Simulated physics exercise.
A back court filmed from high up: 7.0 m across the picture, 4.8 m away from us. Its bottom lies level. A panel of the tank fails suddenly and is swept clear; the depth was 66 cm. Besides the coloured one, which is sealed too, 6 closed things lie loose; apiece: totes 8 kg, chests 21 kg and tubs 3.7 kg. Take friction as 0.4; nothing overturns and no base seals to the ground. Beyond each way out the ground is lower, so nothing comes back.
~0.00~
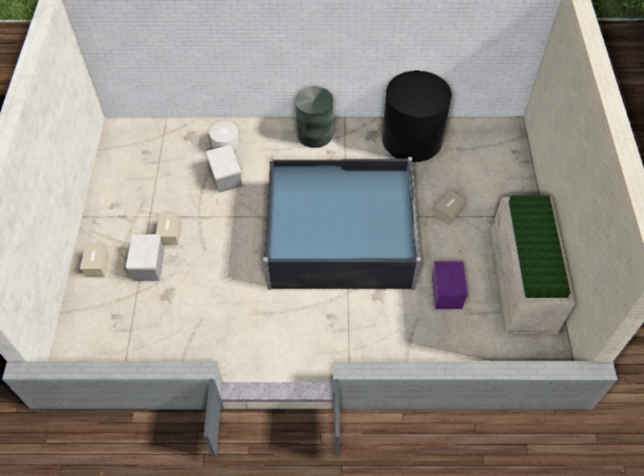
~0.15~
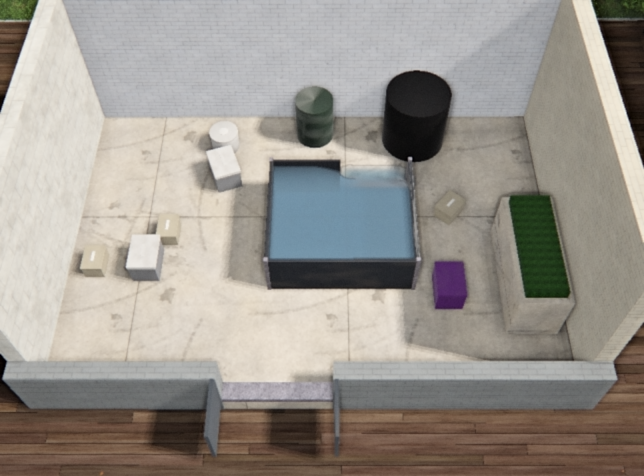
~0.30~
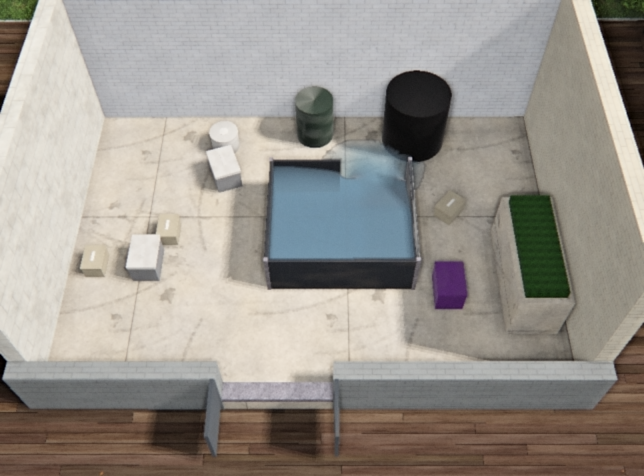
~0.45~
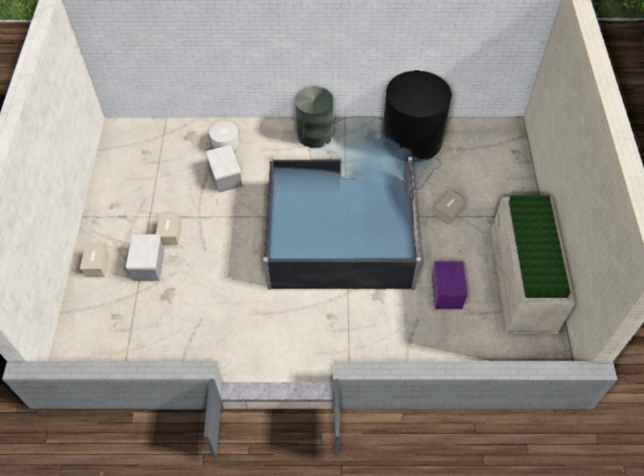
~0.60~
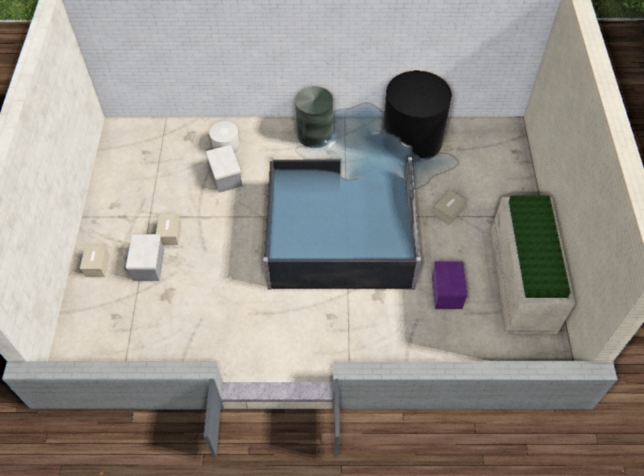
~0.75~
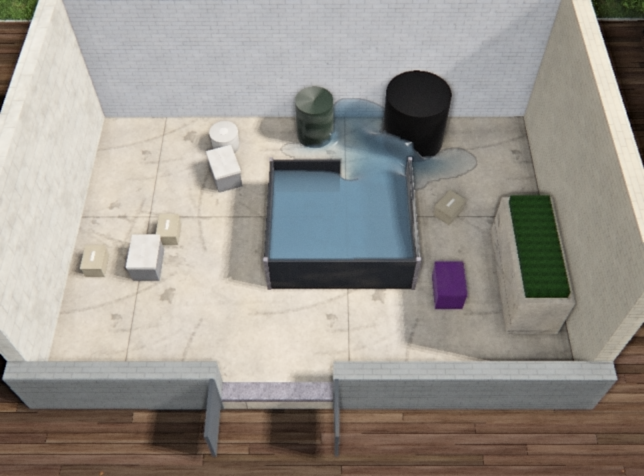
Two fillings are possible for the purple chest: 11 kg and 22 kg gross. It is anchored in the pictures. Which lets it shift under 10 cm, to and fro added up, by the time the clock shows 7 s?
Verdict: Only the larger load is enough.
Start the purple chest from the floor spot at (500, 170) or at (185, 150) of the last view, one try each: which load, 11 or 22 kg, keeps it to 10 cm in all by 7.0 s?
In turn: Neither is enough; neither is enough.
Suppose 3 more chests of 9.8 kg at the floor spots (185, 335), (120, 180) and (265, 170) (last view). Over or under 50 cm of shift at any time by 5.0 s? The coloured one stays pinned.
In turn: Less, past it, over.
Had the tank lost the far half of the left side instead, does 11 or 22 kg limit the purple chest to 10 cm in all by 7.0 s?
In that case the smaller load will do.
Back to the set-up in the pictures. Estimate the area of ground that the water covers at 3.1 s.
About 18 m2.
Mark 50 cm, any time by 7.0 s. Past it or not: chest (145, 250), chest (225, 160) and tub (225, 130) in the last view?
In turn: Short of it, over, past it.
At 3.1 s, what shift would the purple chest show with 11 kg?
Roughly 0 cm.
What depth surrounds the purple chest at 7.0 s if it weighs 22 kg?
Roughly 6 cm.
After 1.4 s the purple chest would be 0 cm from its start with 11 kg and 0 cm from its start with 22 kg; 0 cm of water round it then.
After 3.1 s the purple chest would be 0 cm from its start with 11 kg and 0 cm from its start with 22 kg; 0 cm of water round it then.
After 4.9 s the purple chest would be 0 cm from its start with 11 kg and 0 cm from its start with 22 kg; 3 cm of water round it then.
After 7.0 s the purple chest would be 29 cm from its start with 11 kg and 0 cm from its start with 22 kg; 6 cm of water round it then.
